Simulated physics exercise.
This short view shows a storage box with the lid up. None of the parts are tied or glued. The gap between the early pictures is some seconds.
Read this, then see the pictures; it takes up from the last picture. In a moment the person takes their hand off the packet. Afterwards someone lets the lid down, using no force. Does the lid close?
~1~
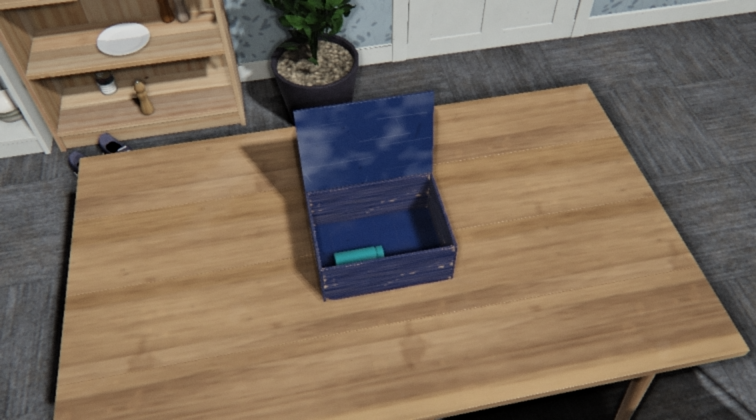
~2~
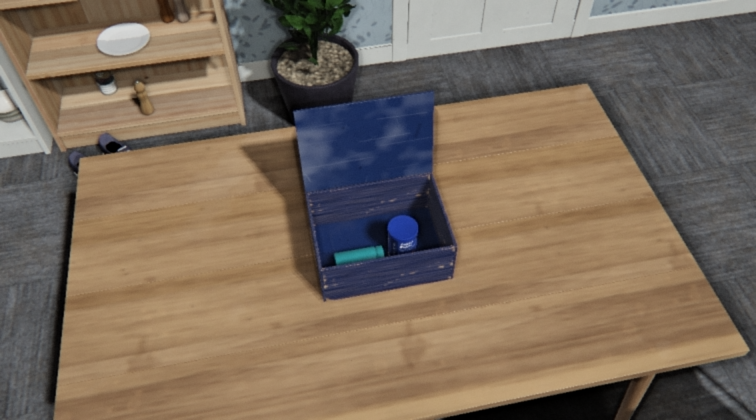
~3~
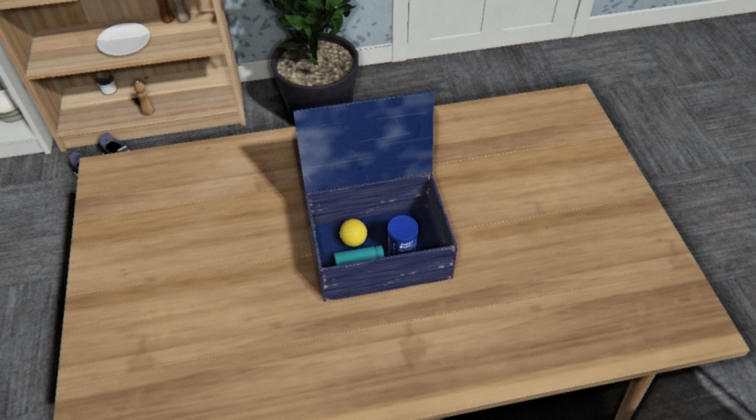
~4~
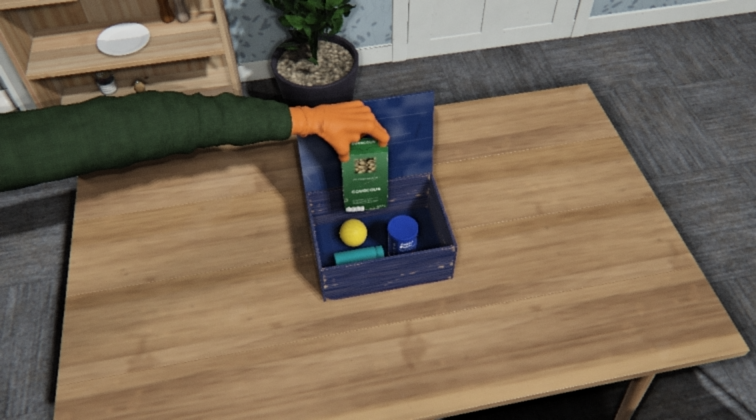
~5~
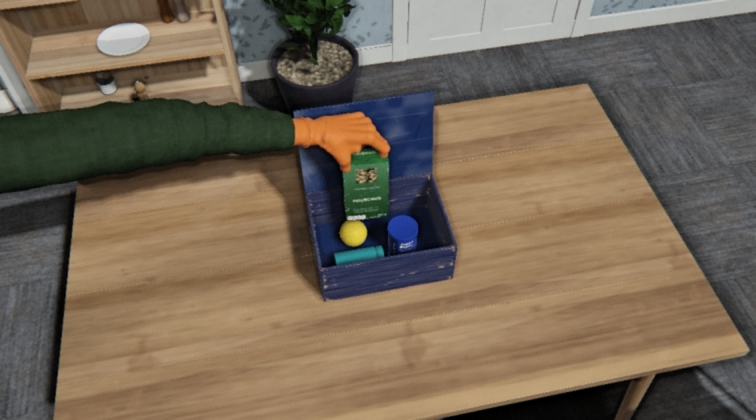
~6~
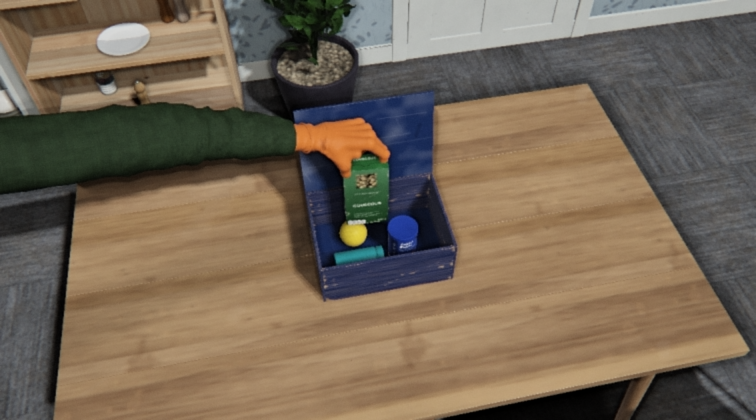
The gap disappears.
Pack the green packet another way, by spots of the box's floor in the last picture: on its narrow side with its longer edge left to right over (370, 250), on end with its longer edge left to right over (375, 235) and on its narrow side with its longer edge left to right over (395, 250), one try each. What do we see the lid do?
First - shut down; second - shut down; third - not shut.
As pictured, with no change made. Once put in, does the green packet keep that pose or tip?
It ends up tilted.
Then, 1.00 s later than the last frame, lid starting down; green packet on its side near (391, 220); yellow lemon moved about its own width.
Then, 1.80 s later than the last frame, lid 39° above the rim; green packet on its side near (391, 220); yellow lemon moved about its own width.
When it is over, lid shut; lying over in the box, green packet; moved from the start, yellow lemon; the other 2 as before. End places, in pixels of the last picture, green packet near (391, 220).
